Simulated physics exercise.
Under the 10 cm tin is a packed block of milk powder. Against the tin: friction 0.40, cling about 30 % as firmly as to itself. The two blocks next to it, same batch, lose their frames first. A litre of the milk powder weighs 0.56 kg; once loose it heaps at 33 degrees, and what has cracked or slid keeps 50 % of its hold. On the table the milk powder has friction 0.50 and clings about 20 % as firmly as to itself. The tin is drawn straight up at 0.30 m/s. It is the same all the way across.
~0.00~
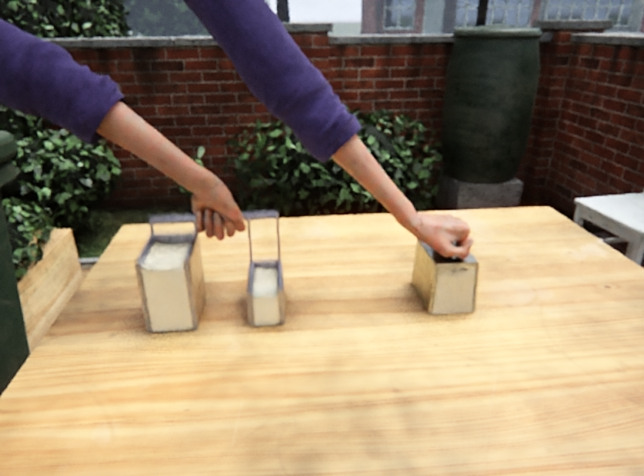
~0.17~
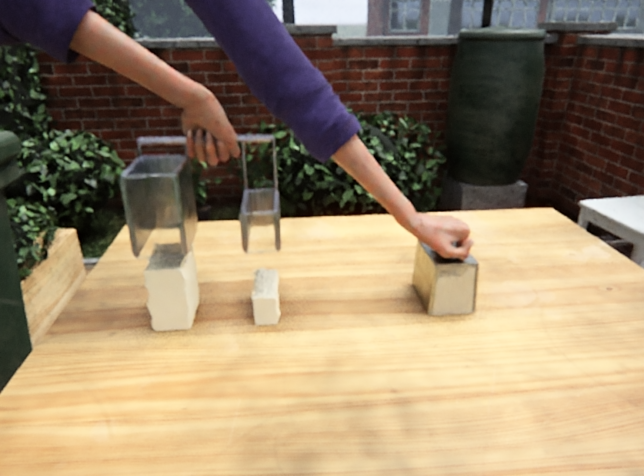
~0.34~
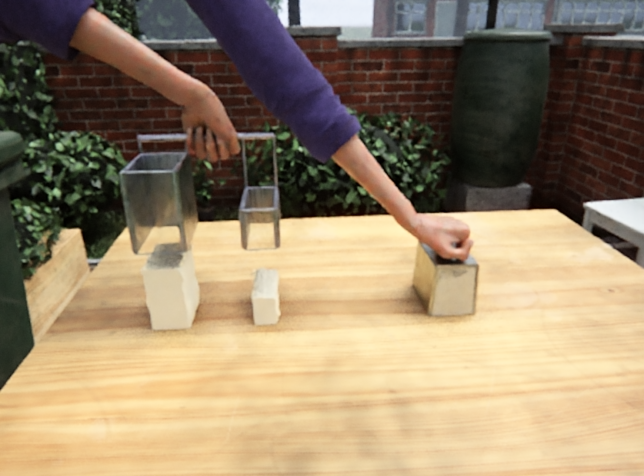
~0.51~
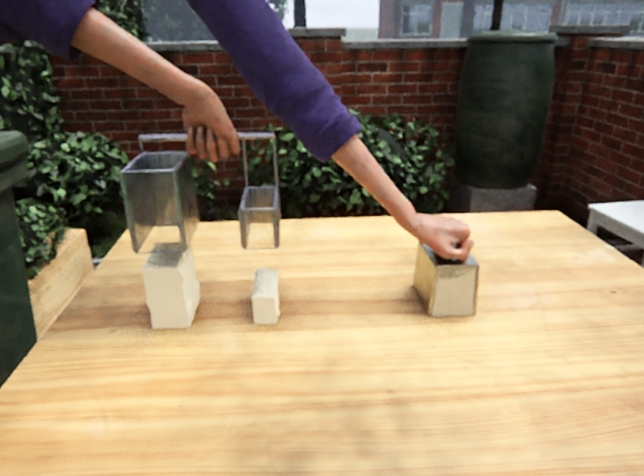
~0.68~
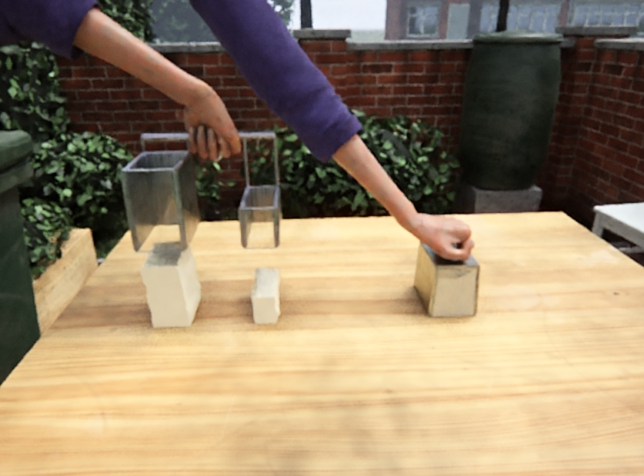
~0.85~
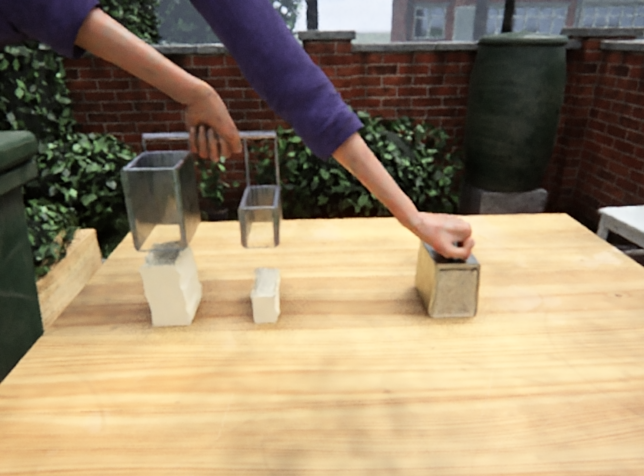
A paved-in garden corner with a red brick wall, leafy bushes and a tall dark green urn is seen from just above a pale wooden table. Two purple-sleeved arms reach in from the upper left over two cream blocks in joined grey holders and a boxy tin at right. One hand lifts the holders clear and keeps them raised, the other stays on the tin, and the view drifts slightly left.
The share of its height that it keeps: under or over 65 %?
Expect over 65 %.
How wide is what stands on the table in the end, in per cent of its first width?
About 100 %.
By 1.09 s, the tin is up by 7.2 cm.
By 1.37 s, the tin is up by 16 cm; what stands on the table is 99 % of the tin's depth.
By 1.65 s, the tin is up by 22 cm; what stands on the table is 99 % of the tin's depth.
By 1.94 s, the tin is up by 22 cm; what stands on the table is 99 % of the tin's depth.
By 2.04 s, at the end, the tin is up by 22 cm; what stands on the table is 99 % of the tin's depth.
